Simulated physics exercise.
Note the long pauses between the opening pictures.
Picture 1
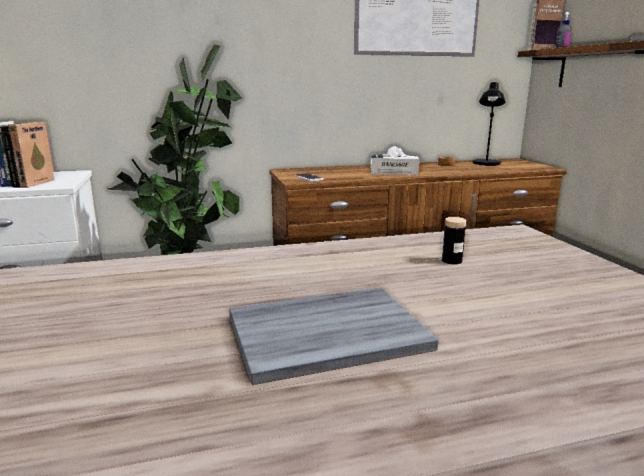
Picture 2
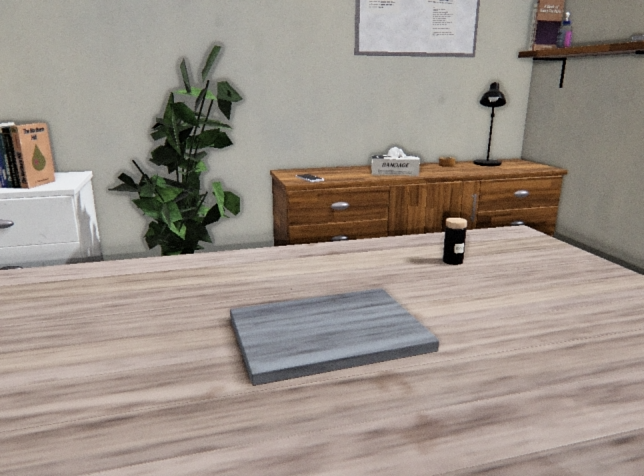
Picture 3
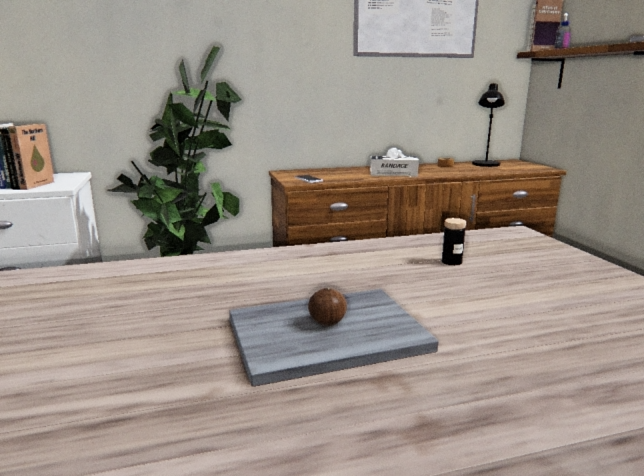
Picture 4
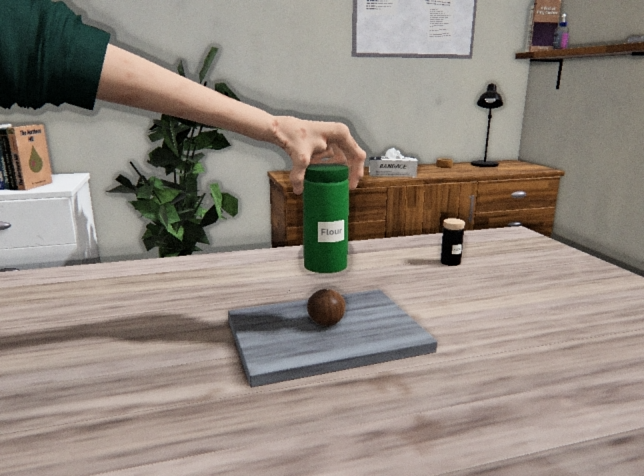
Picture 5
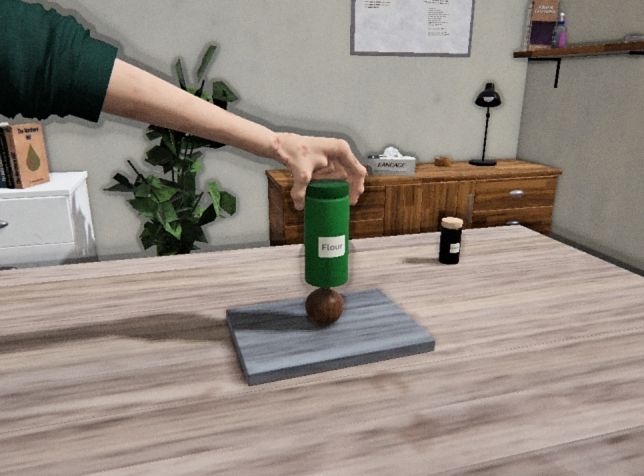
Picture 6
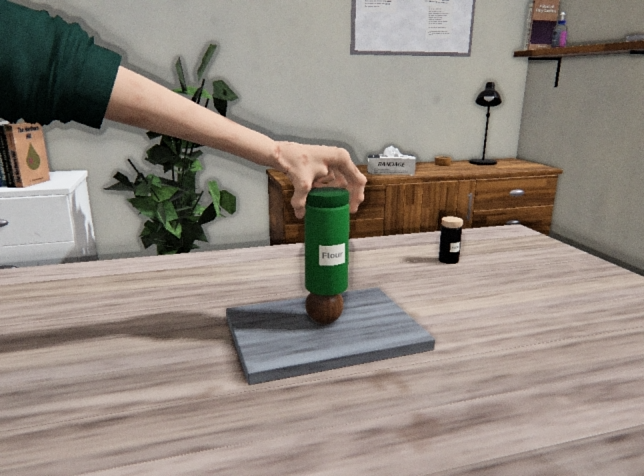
A hand in a dark green sleeve reaches from the left over a pale wooden table, seen from slightly above in a room with a leafy plant and brown sideboard. A grey board lies centrally, with a small black shaker behind it to the right. A round brown onion appears on the board, then the hand lowers a green jar onto it, still gripping the jar.
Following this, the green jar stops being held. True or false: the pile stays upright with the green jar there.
False.
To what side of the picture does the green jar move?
Rightward.
Then, 0.60 s later than the last frame, green jar now fallen.
Then, 0.70 s later than the last frame, things are still on the move.
When it is over, fallen, green jar; the other 3 as before. End places, in pixels of the last picture, green jar near (397, 293). The pile loses its balance.
